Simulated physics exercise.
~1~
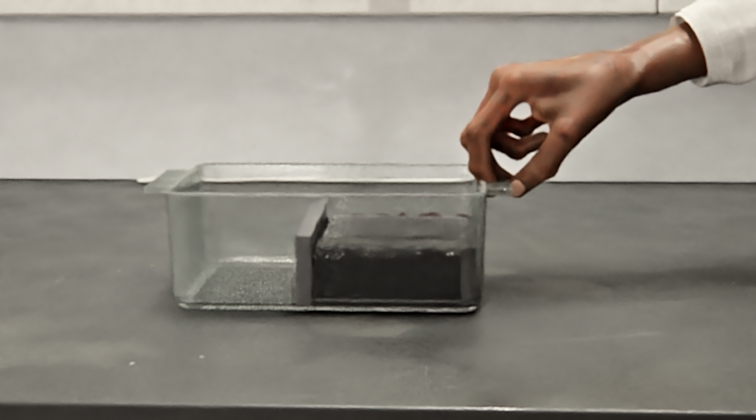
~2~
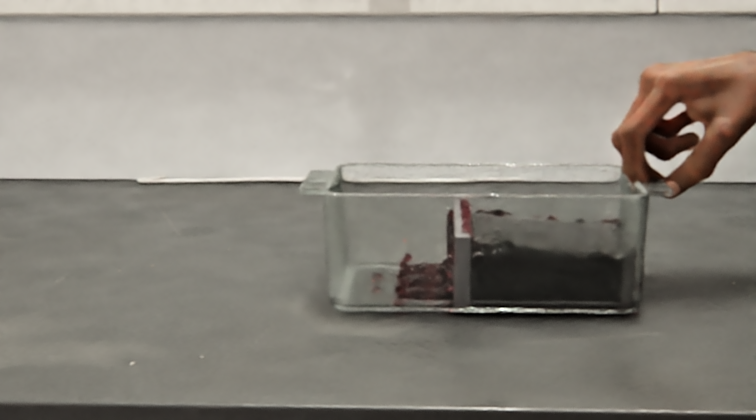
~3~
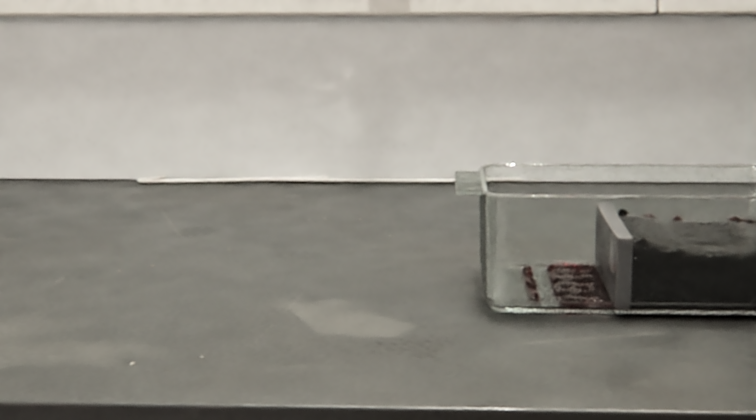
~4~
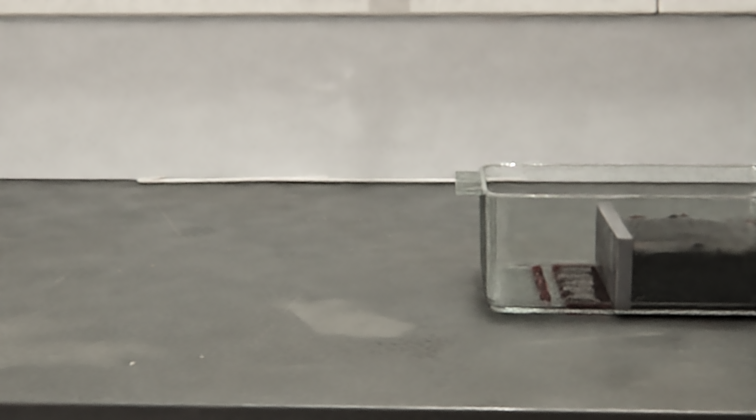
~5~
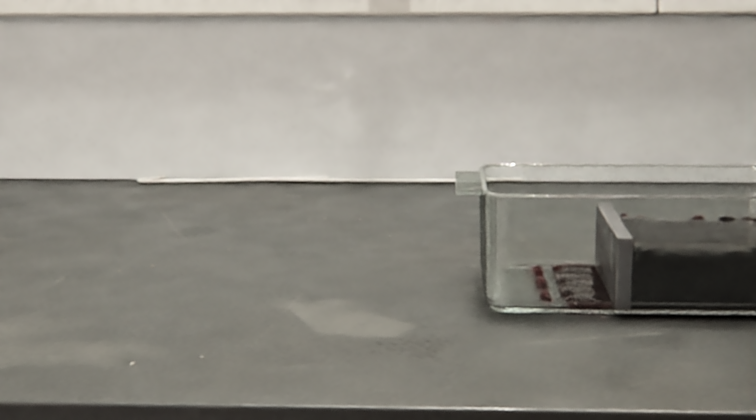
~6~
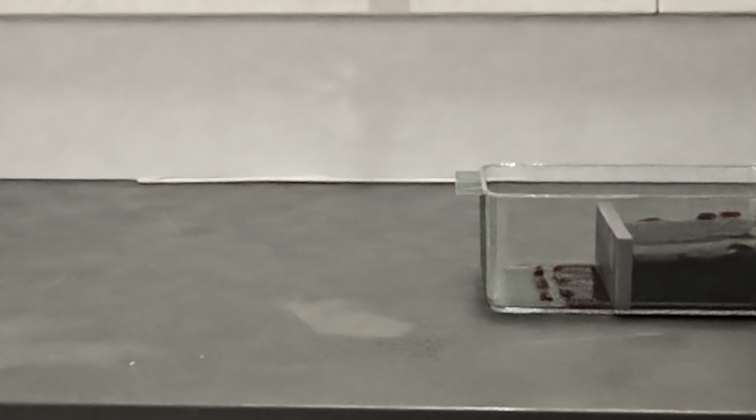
A clear oblong tub with a grey upright divider sits on a dark countertop, dark liquid filling its right part while a hand grips the lug at its right end. The hand pulls the tub to the right in one smooth slide. As it travels, a little reddish liquid shows up on the left side of the divider, near the bottom. The tub comes to rest partly beyond the right edge of the view, with the hand no longer visible. At the end, a small reddish patch remains on the left, most of the dark liquid stays right of the upright divider, and none appears on the counter.
